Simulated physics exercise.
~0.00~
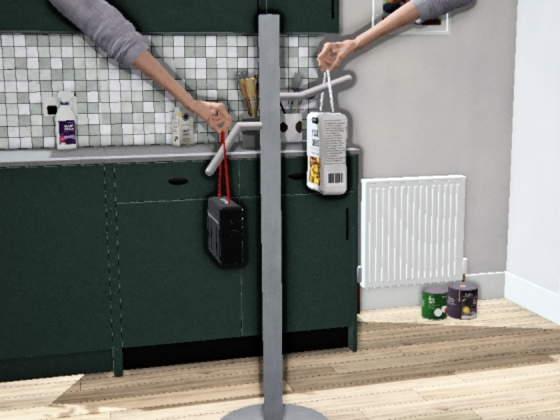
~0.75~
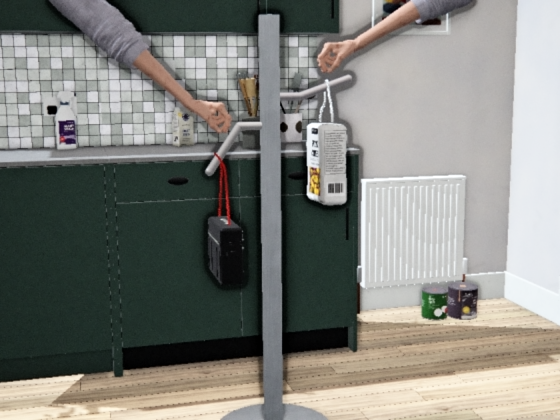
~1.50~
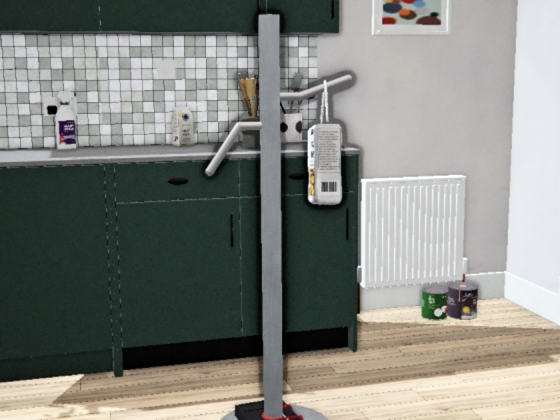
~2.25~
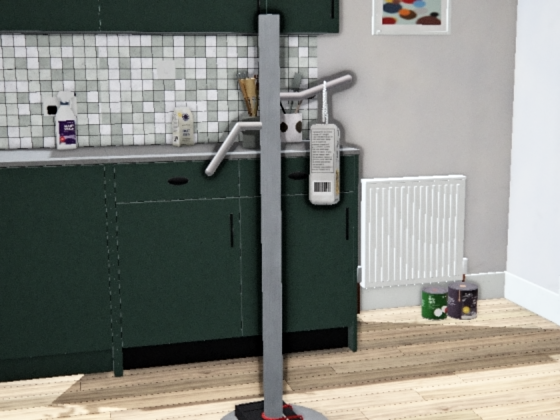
In a kitchen, hands release two hanging items; the black case falls, the white bag stays.
